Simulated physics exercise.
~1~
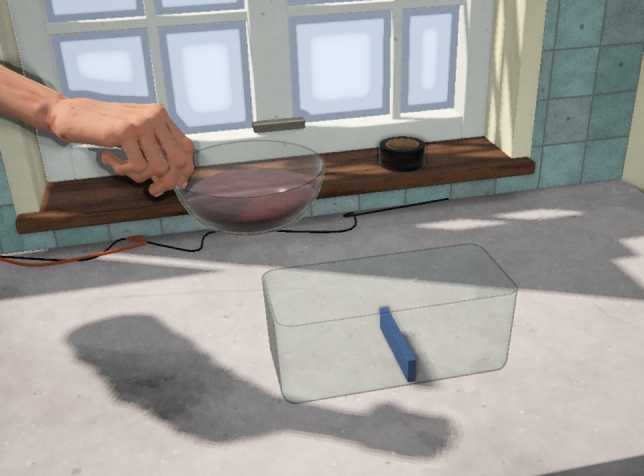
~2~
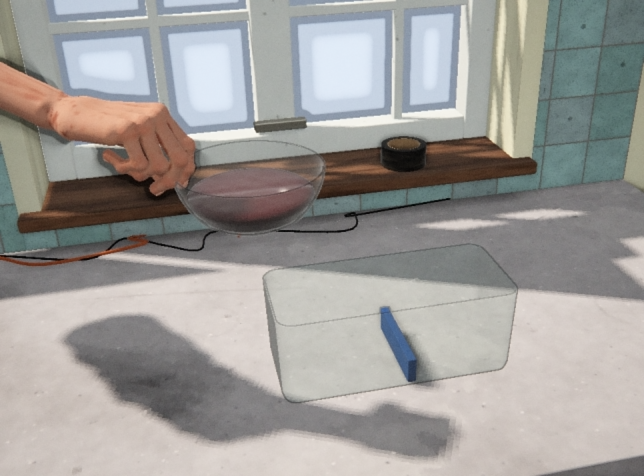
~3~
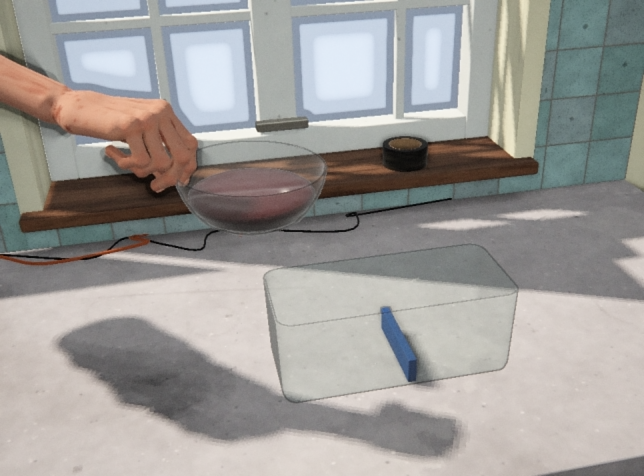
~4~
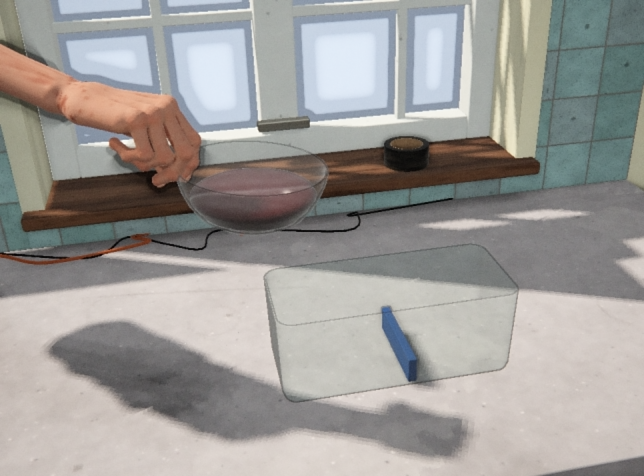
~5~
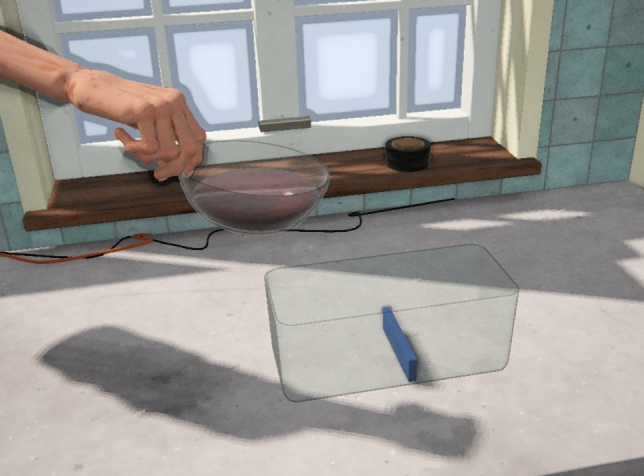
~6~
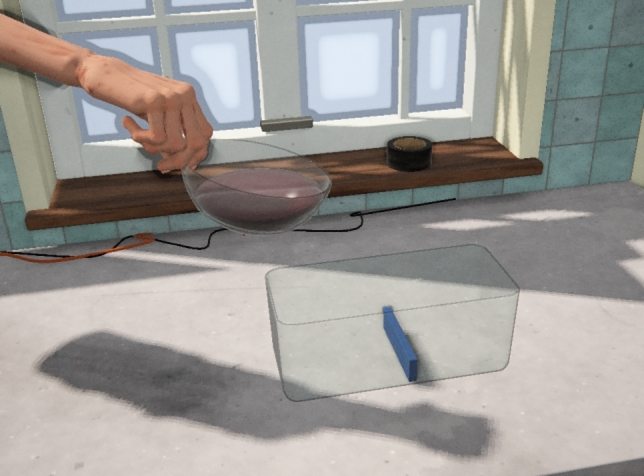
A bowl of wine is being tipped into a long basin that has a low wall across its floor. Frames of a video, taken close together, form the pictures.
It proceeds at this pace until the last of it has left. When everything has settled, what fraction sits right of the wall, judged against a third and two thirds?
It settles with less than one third on the right.
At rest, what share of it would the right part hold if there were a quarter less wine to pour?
Close to 5 per cent.
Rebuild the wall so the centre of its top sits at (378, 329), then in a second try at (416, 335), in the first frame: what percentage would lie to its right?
Case 1: 15 %; case 2: 15 %.
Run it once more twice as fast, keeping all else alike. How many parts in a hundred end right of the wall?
Some 20 per cent.
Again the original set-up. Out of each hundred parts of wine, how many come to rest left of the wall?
Some 90 parts in a hundred.
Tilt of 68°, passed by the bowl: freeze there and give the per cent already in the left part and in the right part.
On the left 20 per cent, on the right 0 per cent.
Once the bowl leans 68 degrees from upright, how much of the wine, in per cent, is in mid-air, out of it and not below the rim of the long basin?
Around 35 percent.
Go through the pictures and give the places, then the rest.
In the first picture, it leans 0°; its right rim is at (322, 160); the wine meets the walls at (184, 197) and (313, 183); the long basin's rim runs from (269, 300) to (499, 267); the wall's top is at (397, 333).
In the second picture, it leans 1°; its right rim is at (323, 161); the wine meets the walls at (185, 197) and (313, 183).
In the third picture, it leans 2°; its right rim is at (324, 163); the wine meets the walls at (186, 195) and (314, 183).
In the fourth picture, it leans 5°; its right rim is at (326, 167); the wine meets the walls at (188, 194) and (315, 184).
In the fifth picture, it leans 10°; its right rim is at (327, 172); the wine meets the walls at (191, 193) and (318, 185).
In the sixth picture, it leans 15°; its right rim is at (329, 178); the wine meets the walls at (195, 194) and (321, 185).
A moment on, the bowl is tipped part way and 41 per cent is still to pour, 22 is left of the wall and 0 right of it.
Next, the bowl is tipped right over and 0 per cent is still to pour, 90 is left of the wall and 5 right of it.
Then the bowl is tipped right over and 0 per cent is still to pour, 92 is left of the wall and 7 right of it.
Later the bowl is tipped right over and 0 per cent is still to pour, 92 is left of the wall and 7 right of it.
In the end 92 per cent lies left of the wall, 7 right of it and 1 outside.
